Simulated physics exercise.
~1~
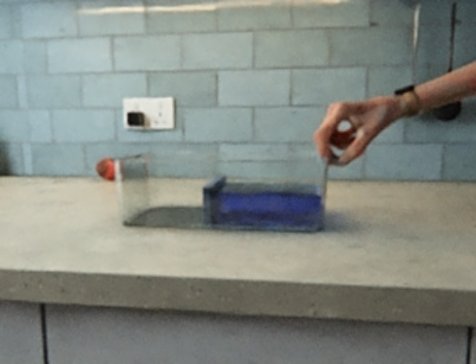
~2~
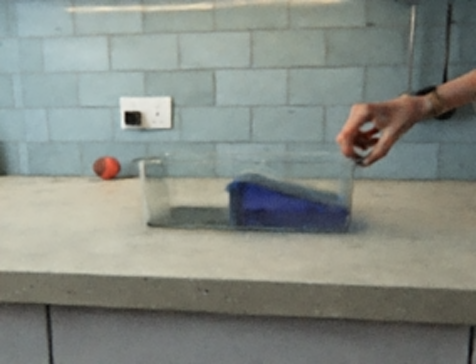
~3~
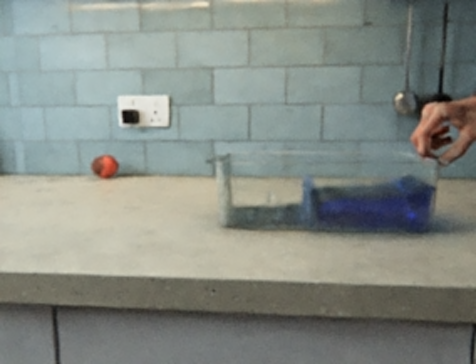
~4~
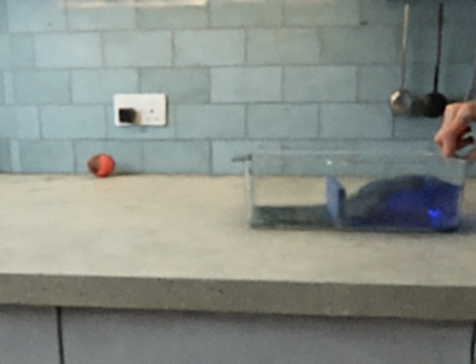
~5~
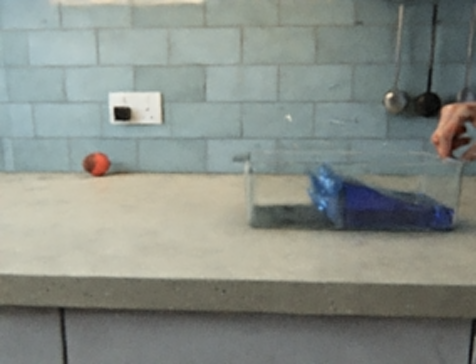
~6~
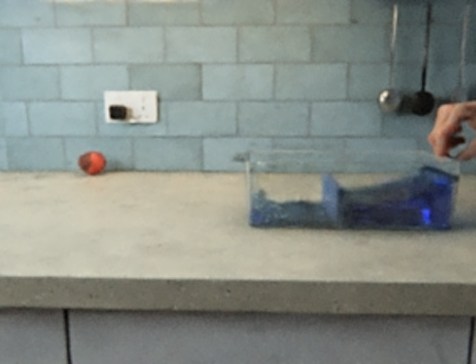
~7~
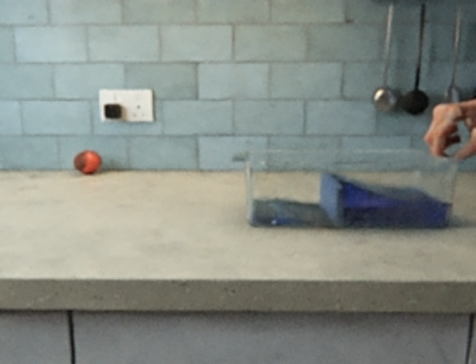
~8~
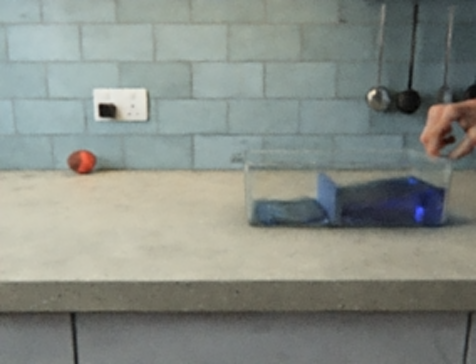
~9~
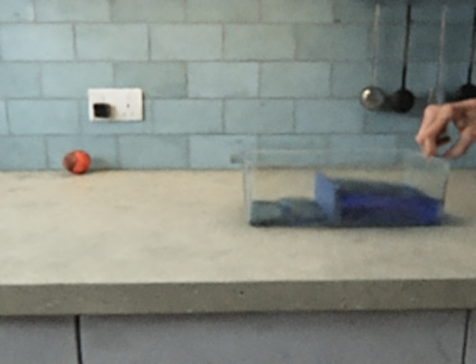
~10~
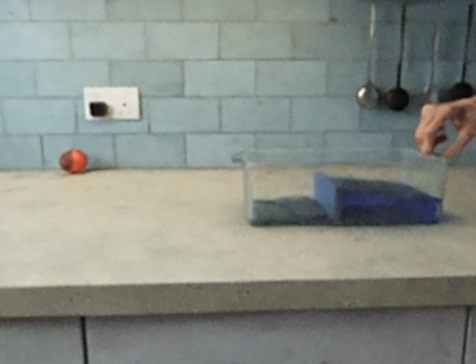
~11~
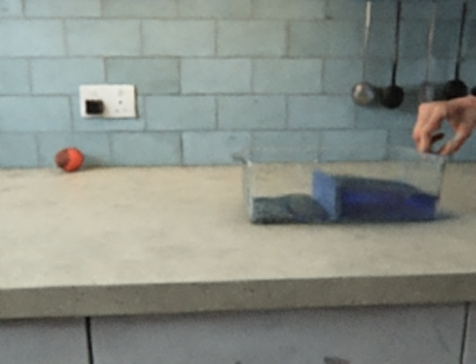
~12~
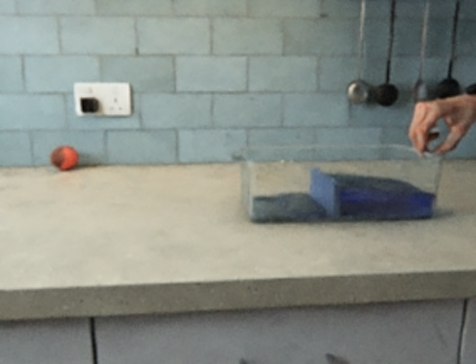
On a pale stone kitchen counter against blue-grey tiles, a hand holds the right end of a clear, divided glass box with blue water only in its right half. The hand draws the box to the right in one pull, and the water tilts into a slope inside its compartment. As the box comes to a stop, the water surges back against the divider and some spills over into the left side. The sloshing gradually settles while the view drifts slightly. Finally the box rests with a shallow layer on the left and most water still on the right.
